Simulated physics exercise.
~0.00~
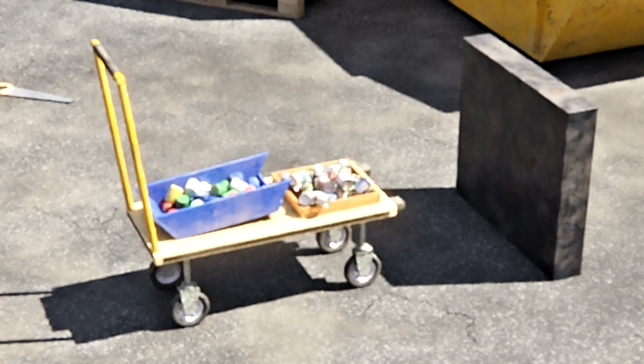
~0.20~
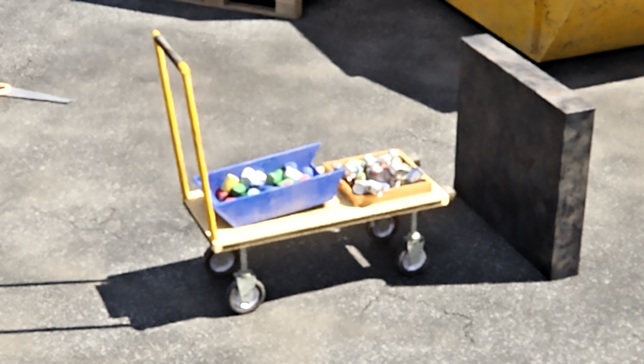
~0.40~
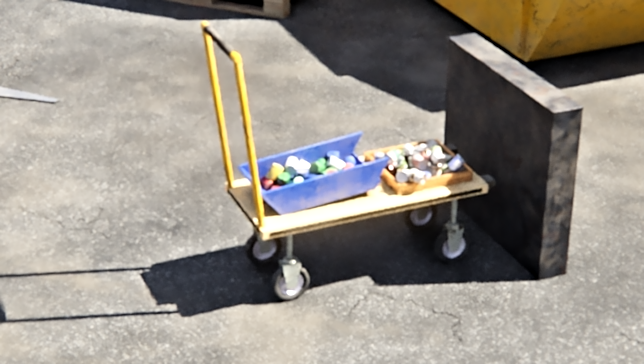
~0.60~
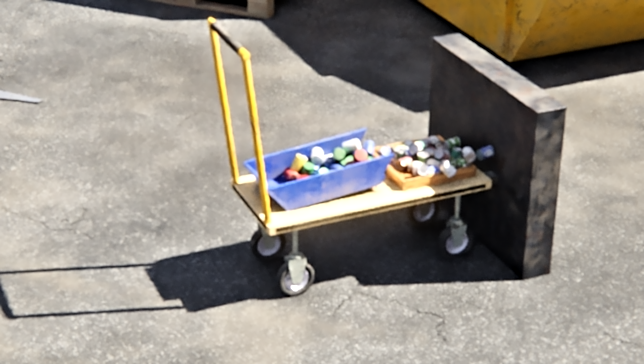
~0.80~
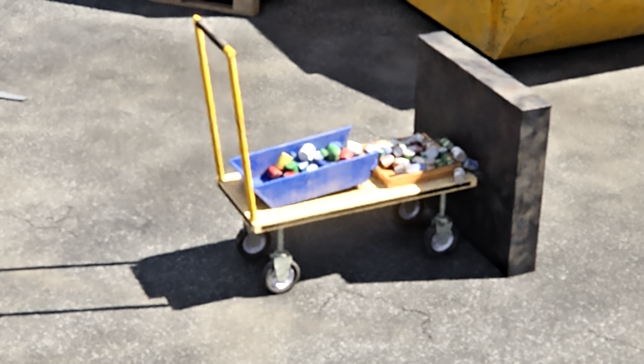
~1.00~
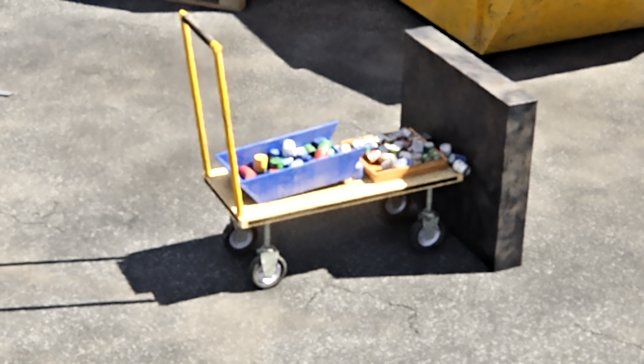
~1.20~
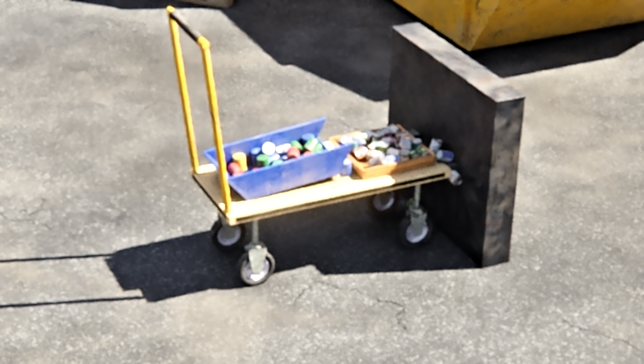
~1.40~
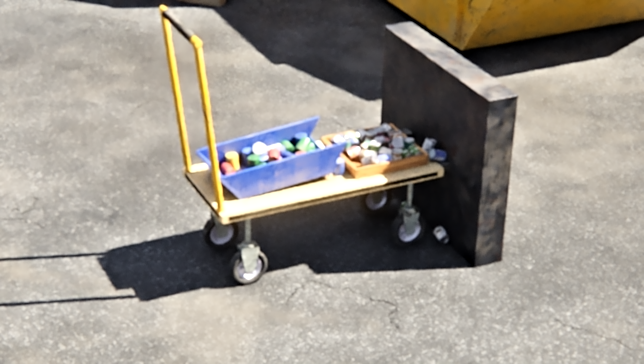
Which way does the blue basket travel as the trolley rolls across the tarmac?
The blue basket travels to the right, riding on the trolley towards the dark wall.
